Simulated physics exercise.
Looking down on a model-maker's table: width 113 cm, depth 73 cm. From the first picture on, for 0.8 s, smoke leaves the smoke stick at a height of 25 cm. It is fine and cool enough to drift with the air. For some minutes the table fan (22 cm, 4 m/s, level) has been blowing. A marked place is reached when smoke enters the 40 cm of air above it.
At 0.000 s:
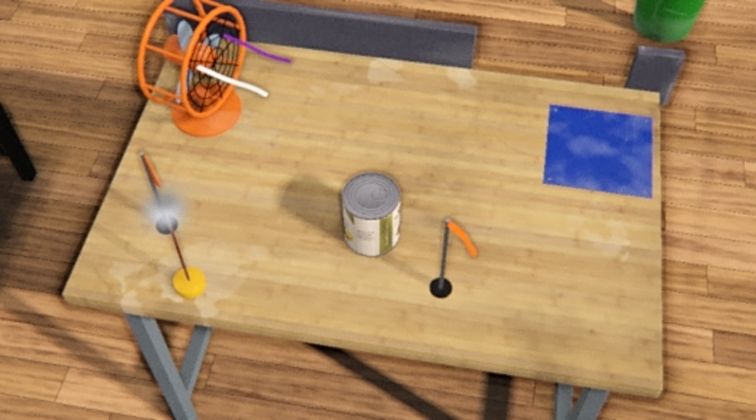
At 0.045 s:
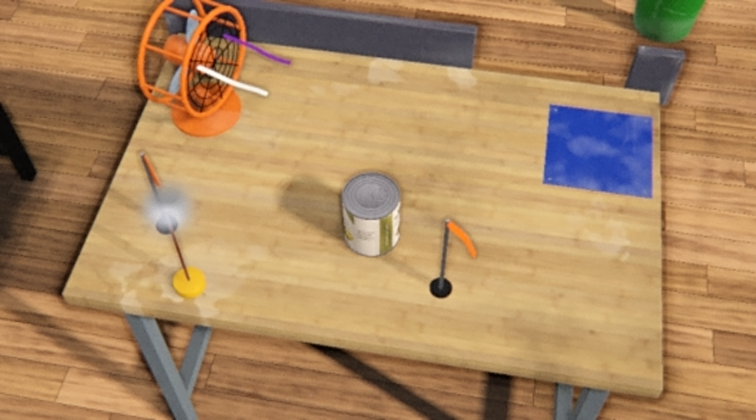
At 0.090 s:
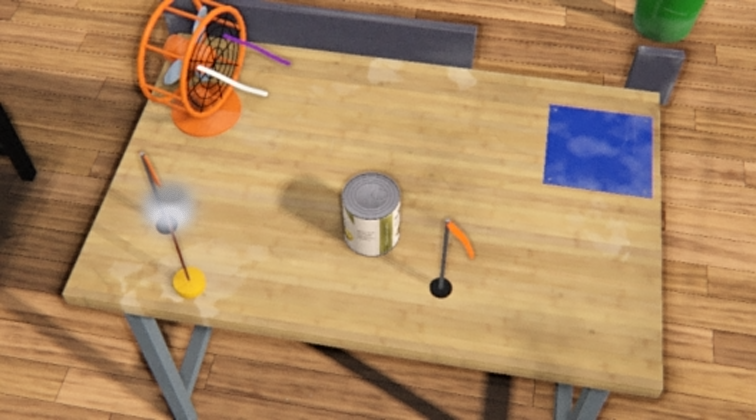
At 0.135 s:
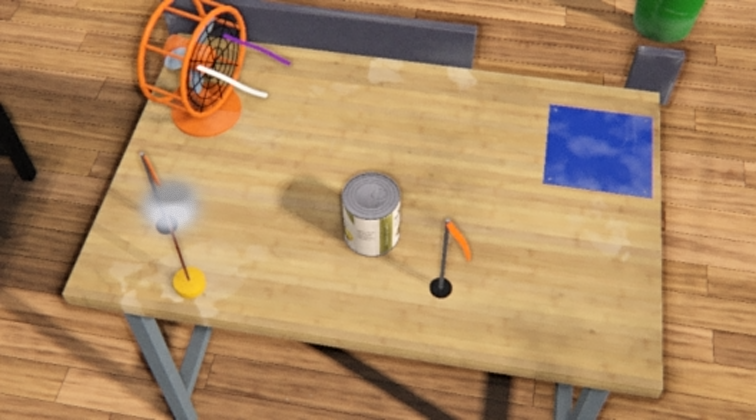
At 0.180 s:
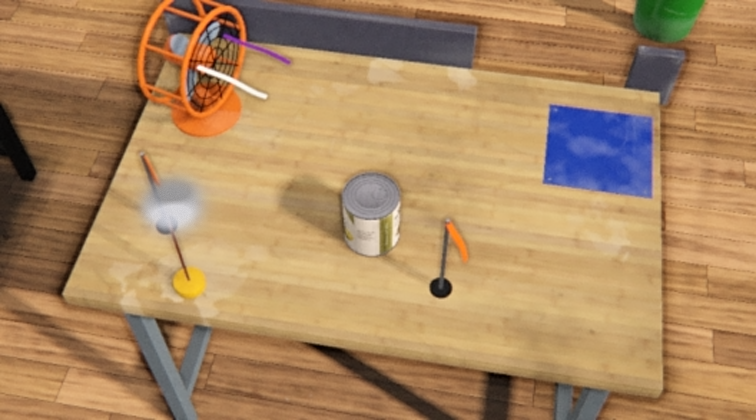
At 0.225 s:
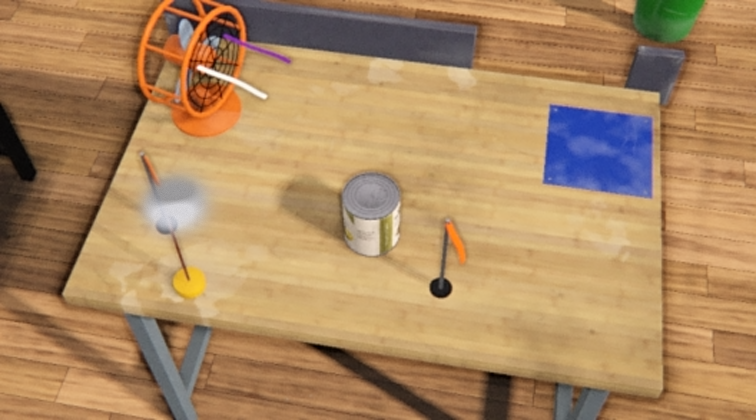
A table holds a spinning fan, a tin and ribbons while pale smoke drifts slightly right.
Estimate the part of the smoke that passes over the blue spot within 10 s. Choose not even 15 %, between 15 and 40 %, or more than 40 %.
It is less than 15 % that passes there.
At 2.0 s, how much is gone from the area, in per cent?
Near 15 %.
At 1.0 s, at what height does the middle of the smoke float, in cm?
Roughly 16 cm up.
By 1.0 s, 0 % is gone from the area; 0 % has passed over the blue spot, and the middle of the rest is near (213, 192).
By 2.0 s, 13 % is gone from the area; 1 % has passed over the blue spot, and the middle of the rest is near (305, 204).
By 4.0 s, 76 % is gone from the area; 4 % has passed over the blue spot, and the middle of the rest is near (297, 295).
By 10.0 s, 97 % is gone from the area; 5 % has passed over the blue spot.
